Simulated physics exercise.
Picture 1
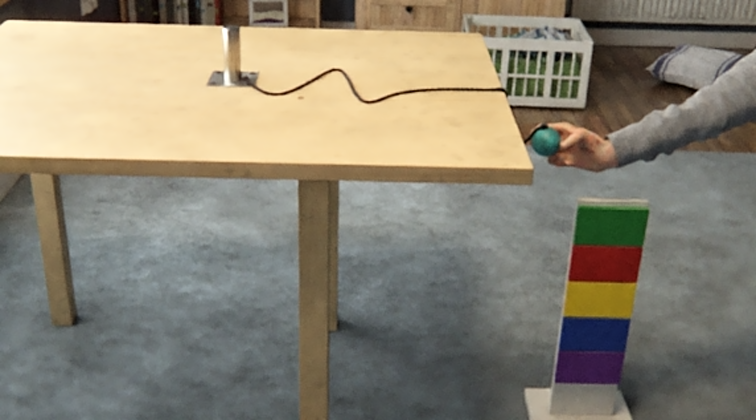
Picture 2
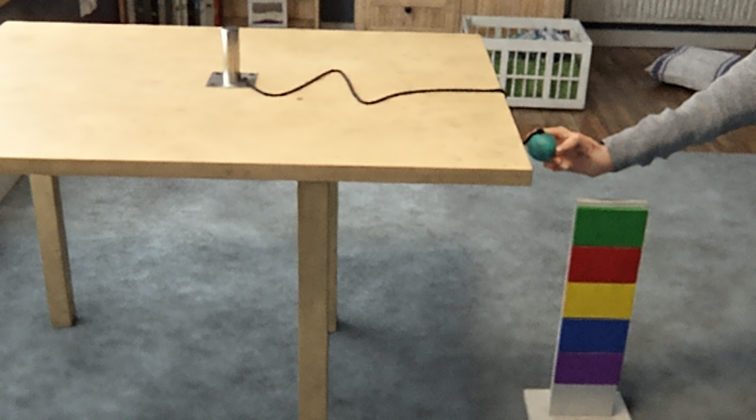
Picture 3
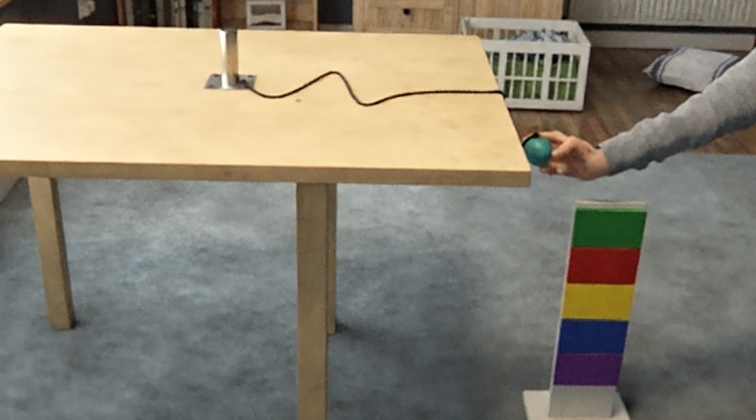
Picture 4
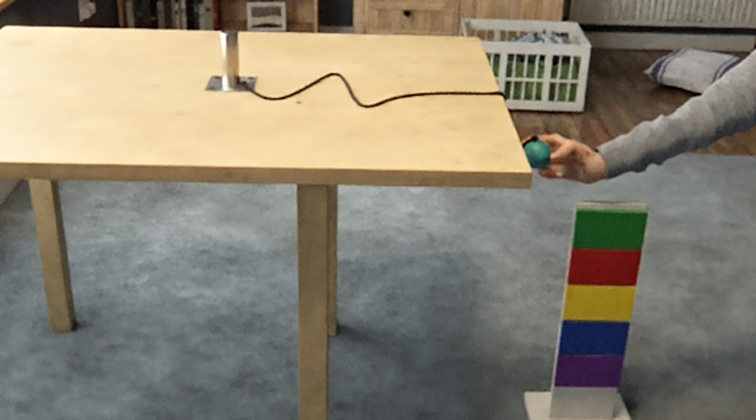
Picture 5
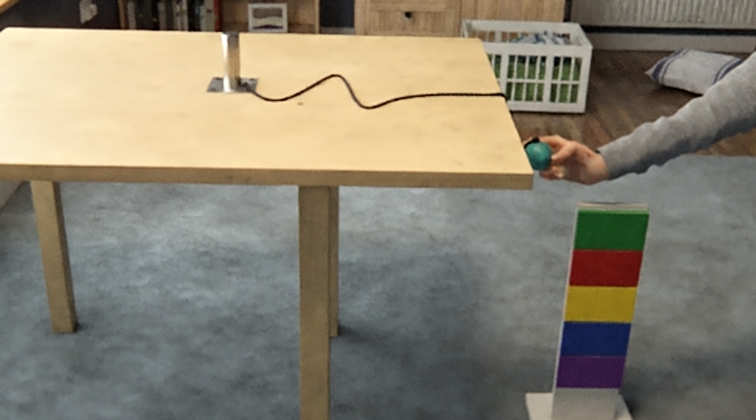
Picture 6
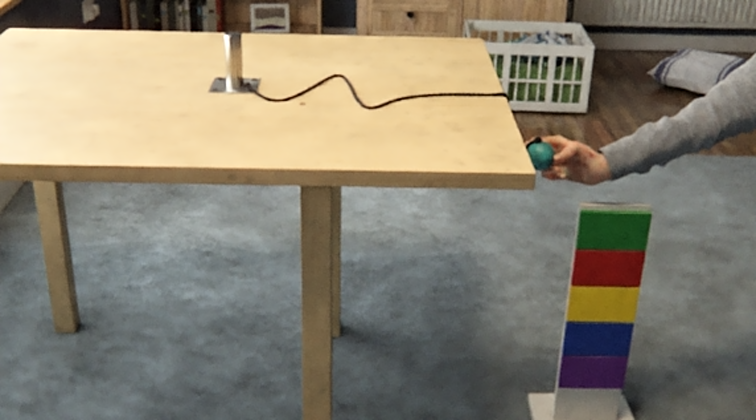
At a wooden table's edge, a hand held a turquoise ball tied by a dark, wavy cord to a post, above a strip of coloured bands, lowering it slightly before keeping it nearly still.
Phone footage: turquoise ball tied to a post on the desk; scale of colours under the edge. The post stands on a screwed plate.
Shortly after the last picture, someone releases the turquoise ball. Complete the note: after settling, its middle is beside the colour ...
... Blue.
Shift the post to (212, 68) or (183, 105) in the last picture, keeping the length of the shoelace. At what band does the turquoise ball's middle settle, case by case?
The first case gives yellow, the second gives yellow.
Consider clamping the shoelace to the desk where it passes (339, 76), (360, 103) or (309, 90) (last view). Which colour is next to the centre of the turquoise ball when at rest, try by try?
Result per try, in sequence: Red / green / yellow.
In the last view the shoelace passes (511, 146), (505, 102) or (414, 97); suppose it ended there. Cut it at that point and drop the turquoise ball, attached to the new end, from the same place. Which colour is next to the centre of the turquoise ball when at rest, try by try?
Per try - 1: Yellow; 2: Red; 3: No band.
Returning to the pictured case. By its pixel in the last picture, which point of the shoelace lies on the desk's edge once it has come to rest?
Location: About (365, 107).
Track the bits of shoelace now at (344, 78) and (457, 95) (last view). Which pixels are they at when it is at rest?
Final positions are (418, 92) and (495, 200), in that order.
A little later, ball near (466, 310); level with blue.
Next, ball near (499, 327); level with blue.
When it is over, ball near (484, 326); level with blue. The blue one.
